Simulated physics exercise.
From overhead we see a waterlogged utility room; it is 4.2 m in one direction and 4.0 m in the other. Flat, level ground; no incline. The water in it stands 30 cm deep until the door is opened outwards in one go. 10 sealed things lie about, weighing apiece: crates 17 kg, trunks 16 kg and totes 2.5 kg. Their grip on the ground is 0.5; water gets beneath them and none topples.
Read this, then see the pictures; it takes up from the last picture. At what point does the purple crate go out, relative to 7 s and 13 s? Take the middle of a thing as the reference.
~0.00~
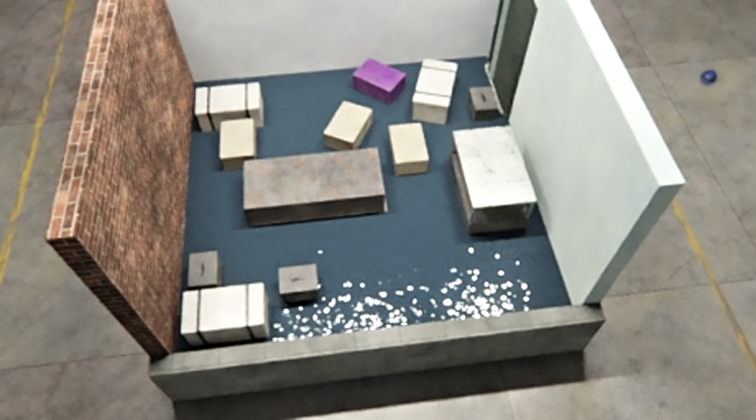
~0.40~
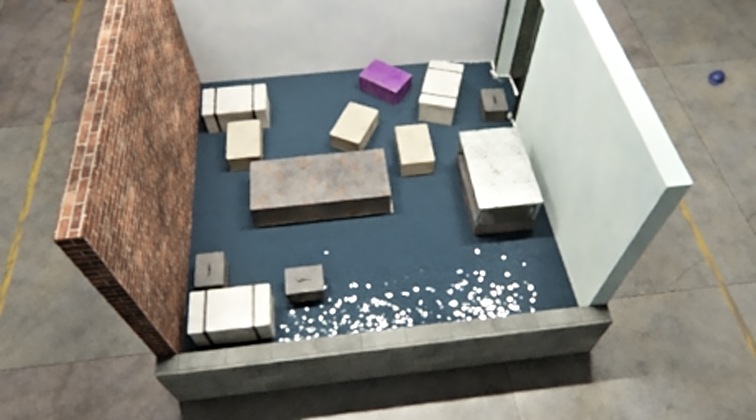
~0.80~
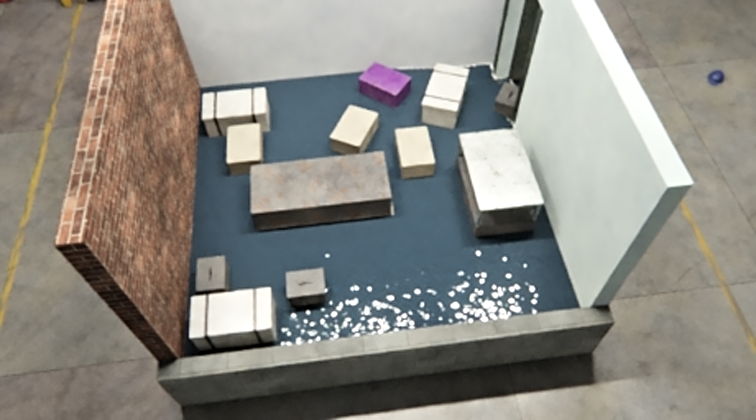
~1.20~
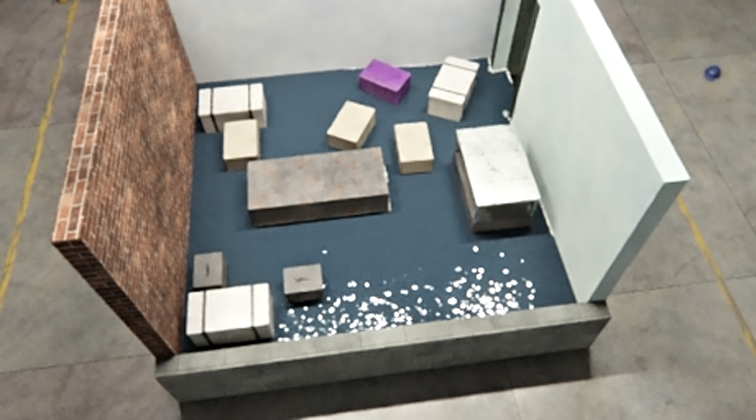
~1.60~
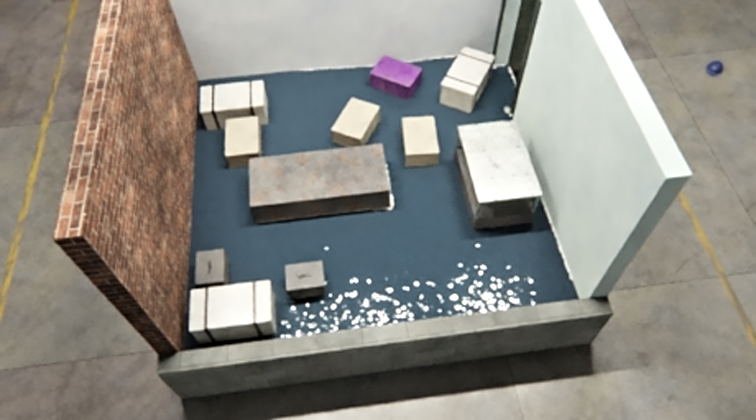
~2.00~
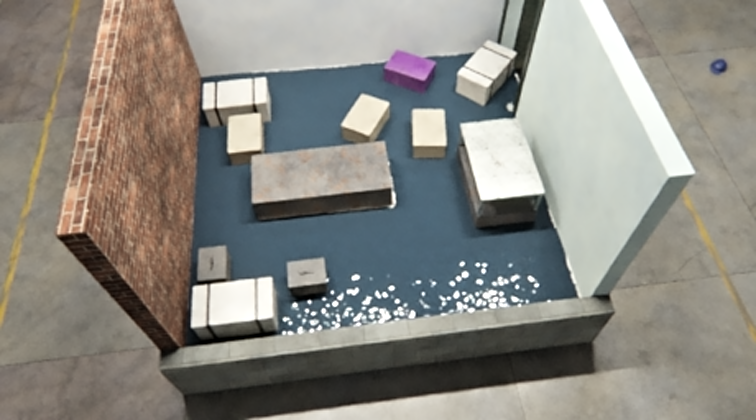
Its exit comes too soon for the window.
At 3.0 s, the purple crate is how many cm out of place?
Around 80 cm from the start by that time.
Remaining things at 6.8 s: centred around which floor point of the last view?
About (309, 196).
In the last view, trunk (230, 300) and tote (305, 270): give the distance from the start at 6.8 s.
The one named first has moved 10 cm, the other 20 cm.
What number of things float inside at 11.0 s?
It comes to 5.
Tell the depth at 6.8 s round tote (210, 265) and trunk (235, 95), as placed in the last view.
Depth approx. 23 cm / 24 cm.
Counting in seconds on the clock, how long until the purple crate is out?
Around 5.0 seconds.
After 3.0 s the purple crate is near (438, 58), 0.7 m from its start, afloat; 2 of 10 are out; 8 afloat.
After 6.8 s the purple crate has gone out (at 4.9 s); 4 of 10 are out; 6 afloat.
After 11.0 s the purple crate has gone out (at 4.9 s); 5 of 10 are out; 5 afloat.
After 15.0 s the purple crate has gone out (at 4.9 s); 5 of 10 are out; 5 afloat.
